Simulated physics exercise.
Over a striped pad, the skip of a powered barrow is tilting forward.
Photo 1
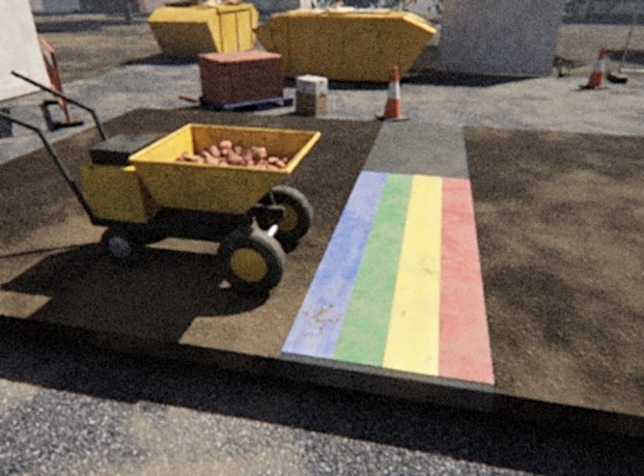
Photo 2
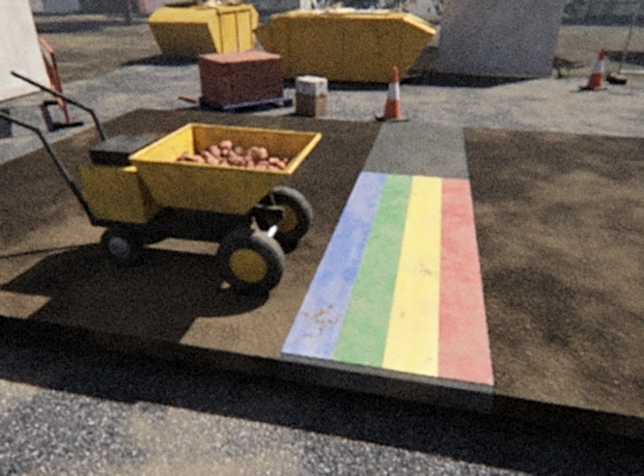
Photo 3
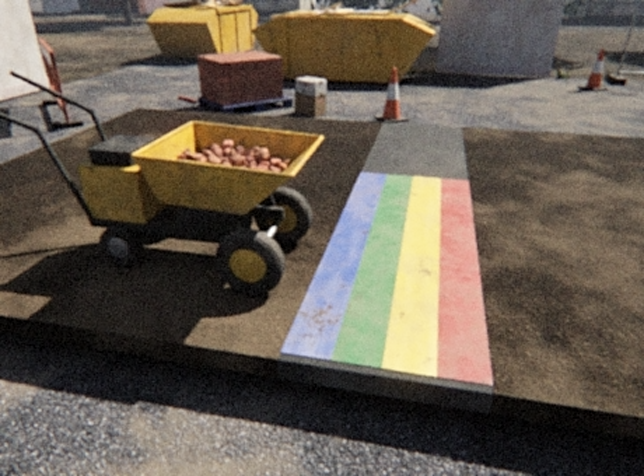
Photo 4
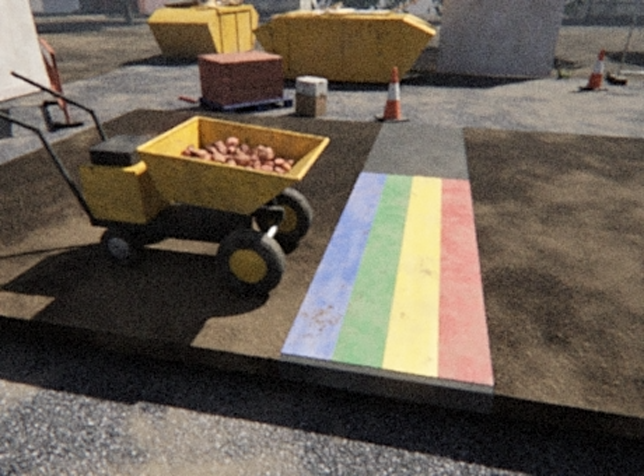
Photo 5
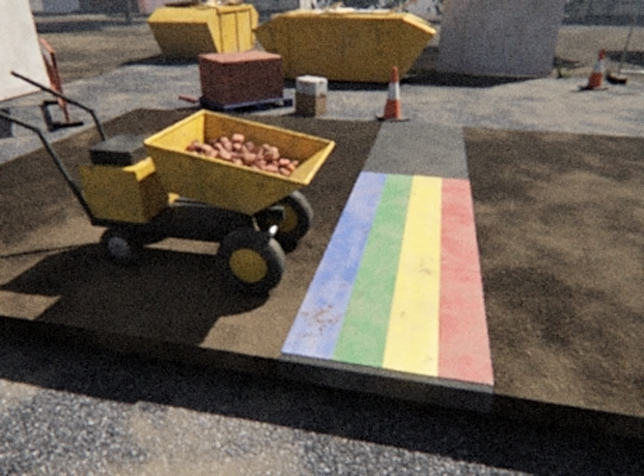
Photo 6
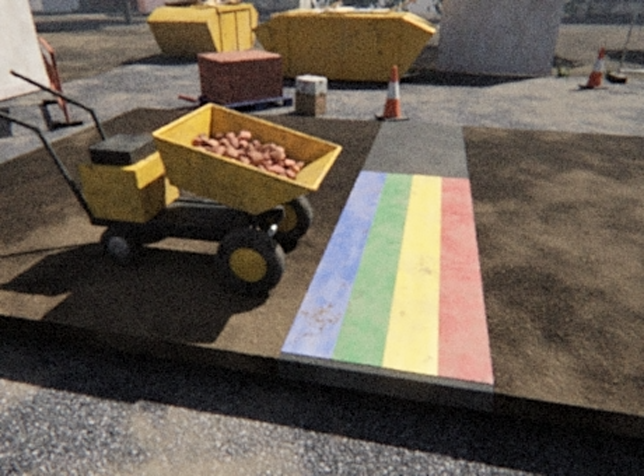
On a sunlit building site seen from slightly above, a dark earthen patch lies beyond grey gravel, with yellow skips, stacked reddish blocks and traffic cones behind. A yellow powered barrow loaded with reddish rubble stands at left, beside a pad striped blue, green, yellow and red. The barrow's tray starts level, then gradually tilts forward to the right, while its wheels and the camera stay still.
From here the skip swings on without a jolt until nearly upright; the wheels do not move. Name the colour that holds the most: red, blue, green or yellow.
That would be yellow.
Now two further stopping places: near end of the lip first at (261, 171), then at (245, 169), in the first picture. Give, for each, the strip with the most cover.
Place 1 - that green strip; place 2 - green.
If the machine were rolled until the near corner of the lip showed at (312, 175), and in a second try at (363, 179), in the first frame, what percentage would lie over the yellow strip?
Estimates, in order: 40 % then 0 %.
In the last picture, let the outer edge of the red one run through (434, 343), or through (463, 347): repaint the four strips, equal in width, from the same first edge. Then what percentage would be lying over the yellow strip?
Respectively 30 and 30 percent.
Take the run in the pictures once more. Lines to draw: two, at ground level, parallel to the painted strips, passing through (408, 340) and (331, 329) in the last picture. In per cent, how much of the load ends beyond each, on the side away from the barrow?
I'd say some 30 in a hundred, and after that 70 in a hundred.
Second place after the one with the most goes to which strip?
The answer is green.
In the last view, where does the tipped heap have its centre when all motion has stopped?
I'd mark it at roughly (412, 277).
Just after the last frame, skip tipped steeply; every one in the skip.
A moment on, skip tipped right over; roughly half in the skip; roughly a third over the green strip; roughly a quarter over the yellow strip; just a few over the red strip.
Further on, skip tipped right over; roughly a quarter in the skip; roughly a quarter over the green strip; roughly a third over the yellow strip; about a tenth over the red strip; about a tenth off the paint.
When it is over, skip tipped right over; roughly a quarter in the skip; not one over the blue strip; roughly a quarter over the green strip; roughly a third over the yellow strip; about a tenth over the red strip; about a tenth off the paint.
